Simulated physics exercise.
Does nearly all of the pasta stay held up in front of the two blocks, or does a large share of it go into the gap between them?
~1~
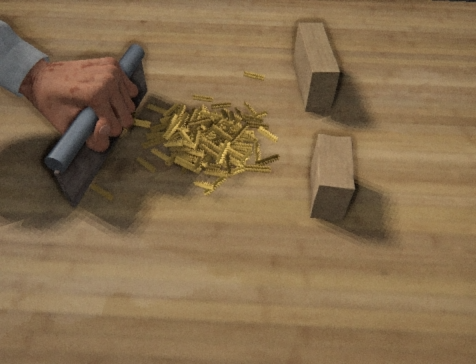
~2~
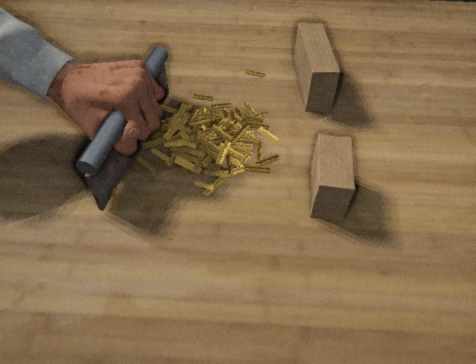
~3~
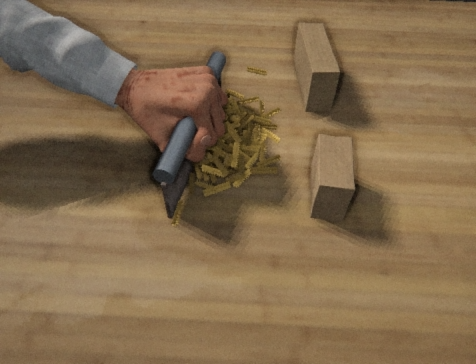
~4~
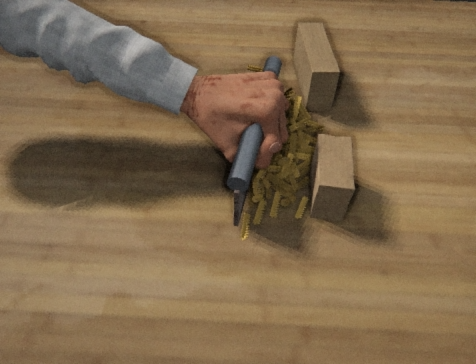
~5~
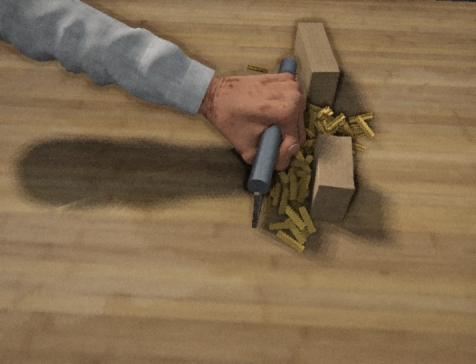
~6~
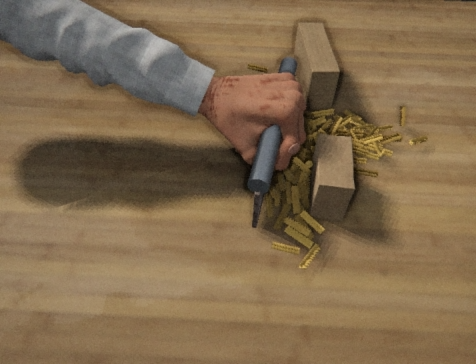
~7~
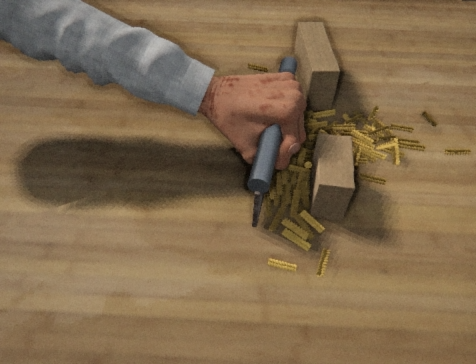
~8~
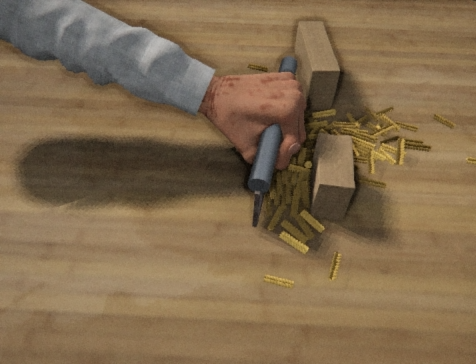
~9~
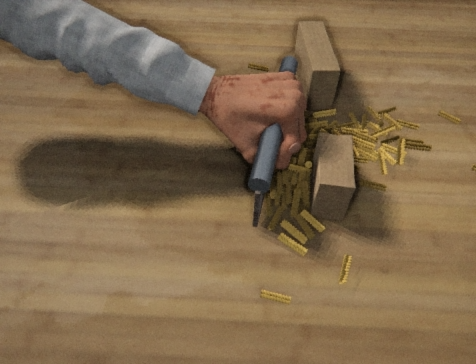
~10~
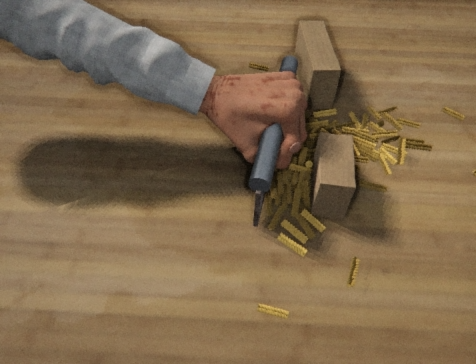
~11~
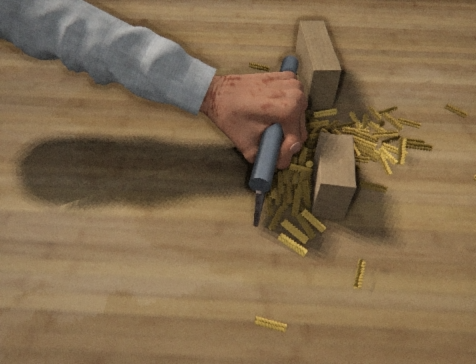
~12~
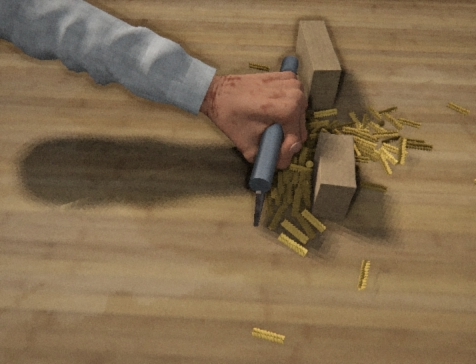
A large share of the pasta goes into or through the gap, spreading out on the far side, while many other pieces stay held up in front of the blocks.
